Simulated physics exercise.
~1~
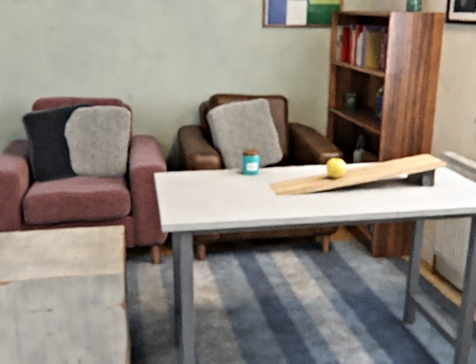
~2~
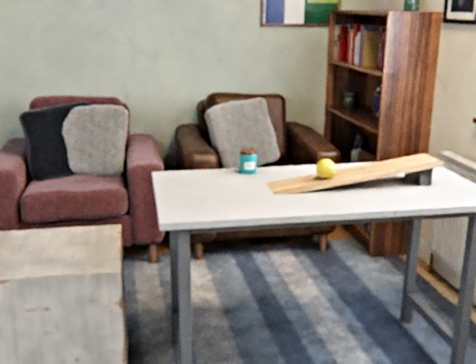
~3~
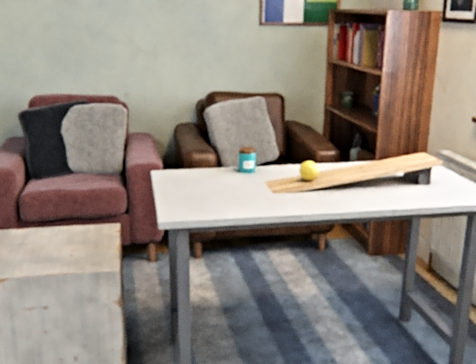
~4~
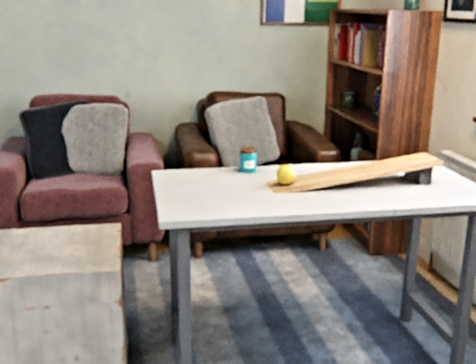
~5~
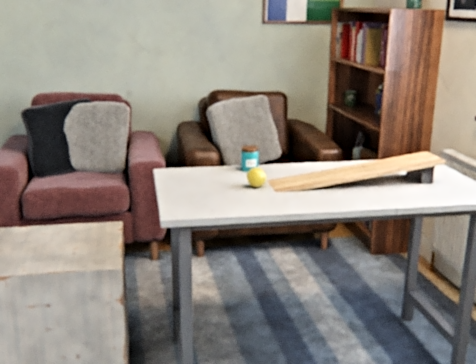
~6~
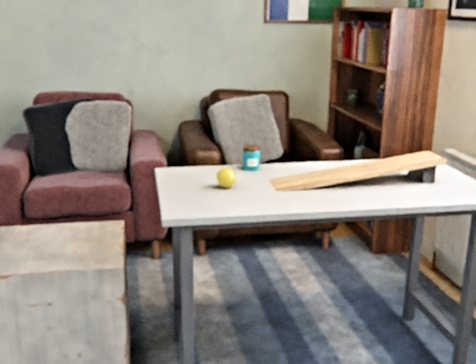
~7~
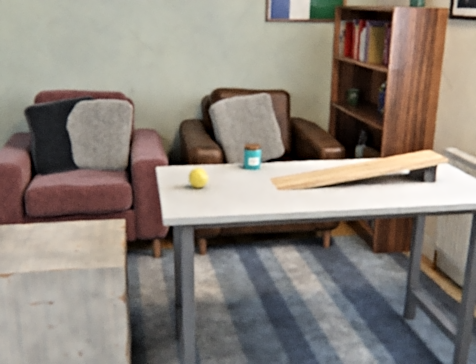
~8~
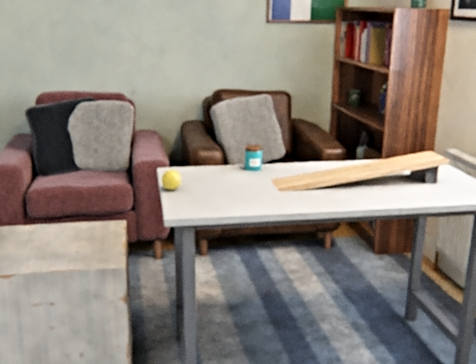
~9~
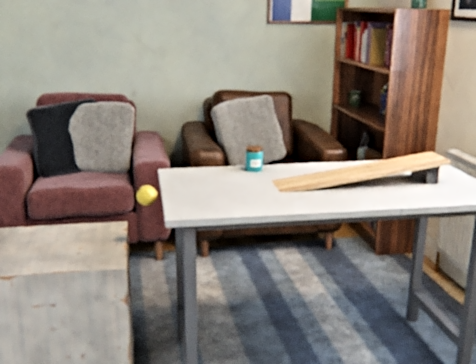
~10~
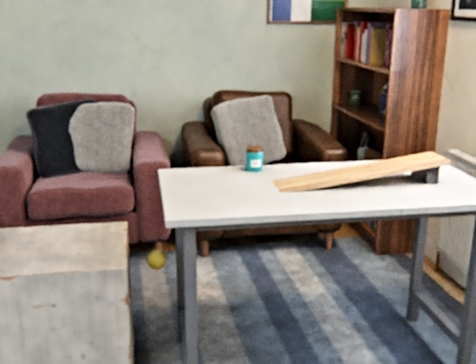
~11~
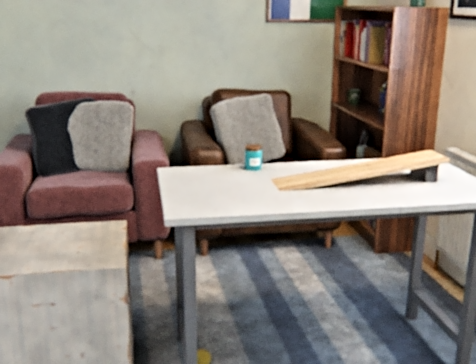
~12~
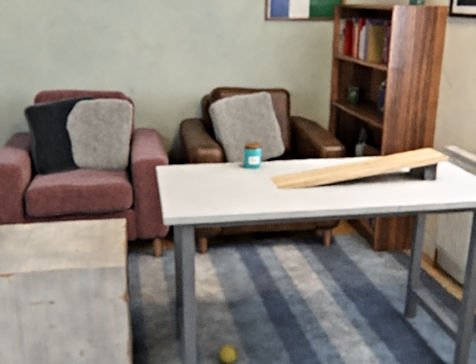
Yellow apple rolling left down a wooden ramp, passing a turquoise jar, dropping off the table's edge and ending on the floor.
